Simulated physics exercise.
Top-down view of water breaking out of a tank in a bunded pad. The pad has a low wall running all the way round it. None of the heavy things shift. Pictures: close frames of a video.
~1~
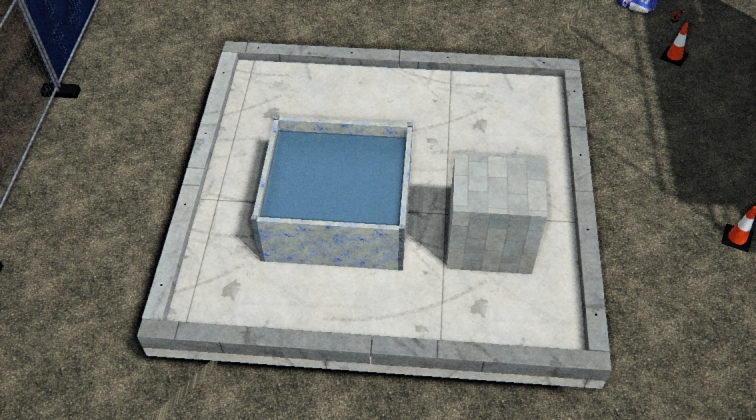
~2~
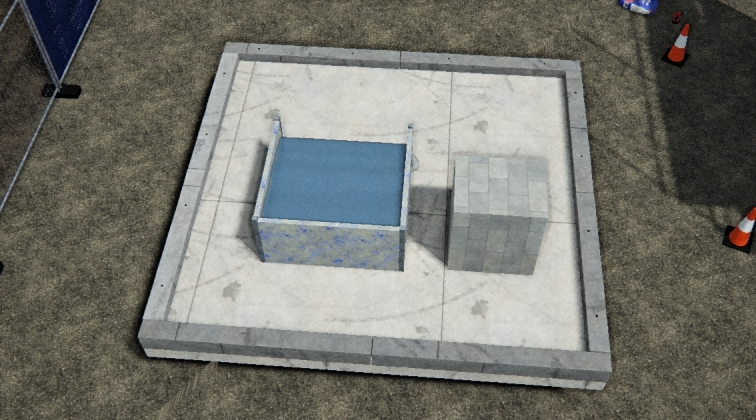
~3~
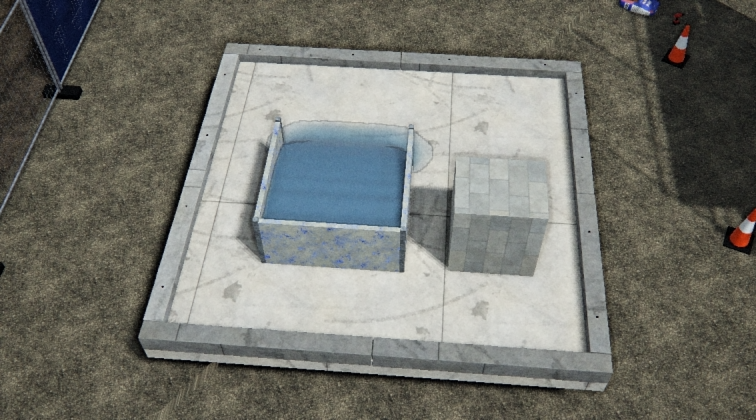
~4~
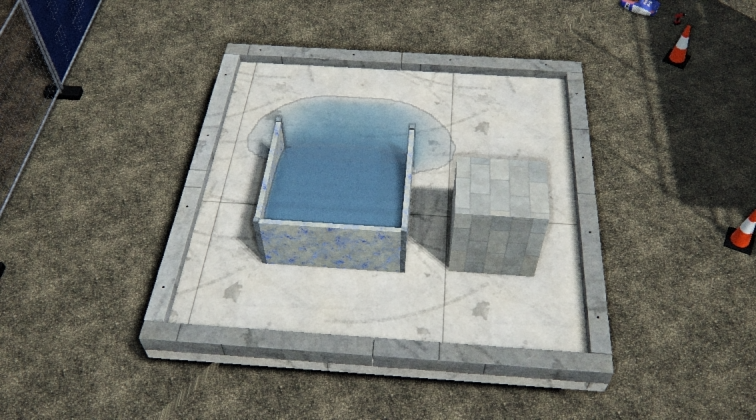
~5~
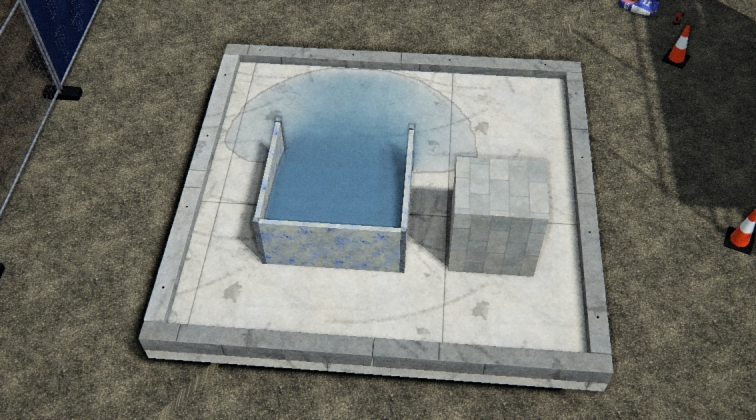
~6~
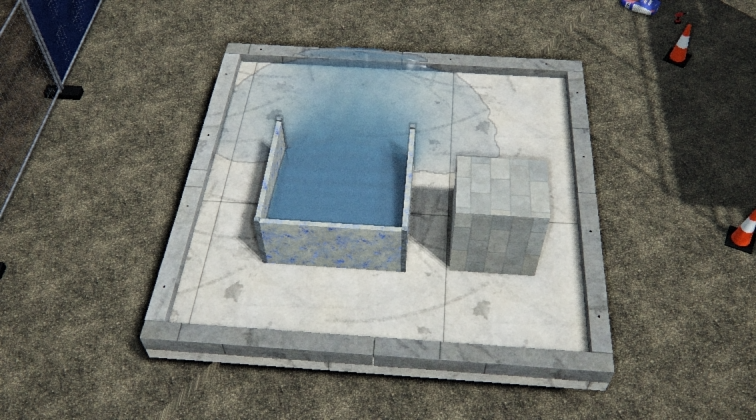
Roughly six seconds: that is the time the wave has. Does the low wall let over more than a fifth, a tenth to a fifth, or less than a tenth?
It lets over more than a fifth.
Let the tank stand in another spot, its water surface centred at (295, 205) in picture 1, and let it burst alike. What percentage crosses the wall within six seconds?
Some 32 per cent.
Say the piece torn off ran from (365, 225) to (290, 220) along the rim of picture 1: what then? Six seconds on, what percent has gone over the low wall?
My estimate is near 34 percent.
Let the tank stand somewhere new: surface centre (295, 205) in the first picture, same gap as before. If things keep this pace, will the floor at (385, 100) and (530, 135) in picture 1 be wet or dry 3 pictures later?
Results, in sequence: Inundated; unwetted.
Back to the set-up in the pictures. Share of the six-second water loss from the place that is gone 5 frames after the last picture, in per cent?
Around 20 percent.
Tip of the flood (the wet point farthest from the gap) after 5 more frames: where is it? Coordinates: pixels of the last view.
By then the tip should be at about (552, 84).
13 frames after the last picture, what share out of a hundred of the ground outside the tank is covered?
Roughly 40 percent, I'd say.
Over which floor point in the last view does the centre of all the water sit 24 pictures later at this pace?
Around pixel (380, 141).
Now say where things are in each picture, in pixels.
The first frame shows the tank at (336, 174) is whole and still.
In the second frame, water pours out on the tank's far side and has run to a hidden place.
In the third frame, water pours out on the tank's far side and has run to a hidden place.
In the fourth frame, the front is at (283, 110), out from the gap on the tank's far side.
In the fifth frame, the front is at (326, 73), out from the gap on the tank's far side.
In the sixth frame, water pours out on the tank's far side and has run to (277, 64).
A moment on, water covers 35 % of the floor; the low wall has let 3 % over.
Next, water covers 40 % of the floor; the low wall has let 7 % over.
Then, water covers 40 % of the floor; the low wall has let 28 % over.
Later, water covers 60 % of the floor; the low wall has let 34 % over.
In the end, water covers 75 % of the floor; the low wall has let 34 % over.
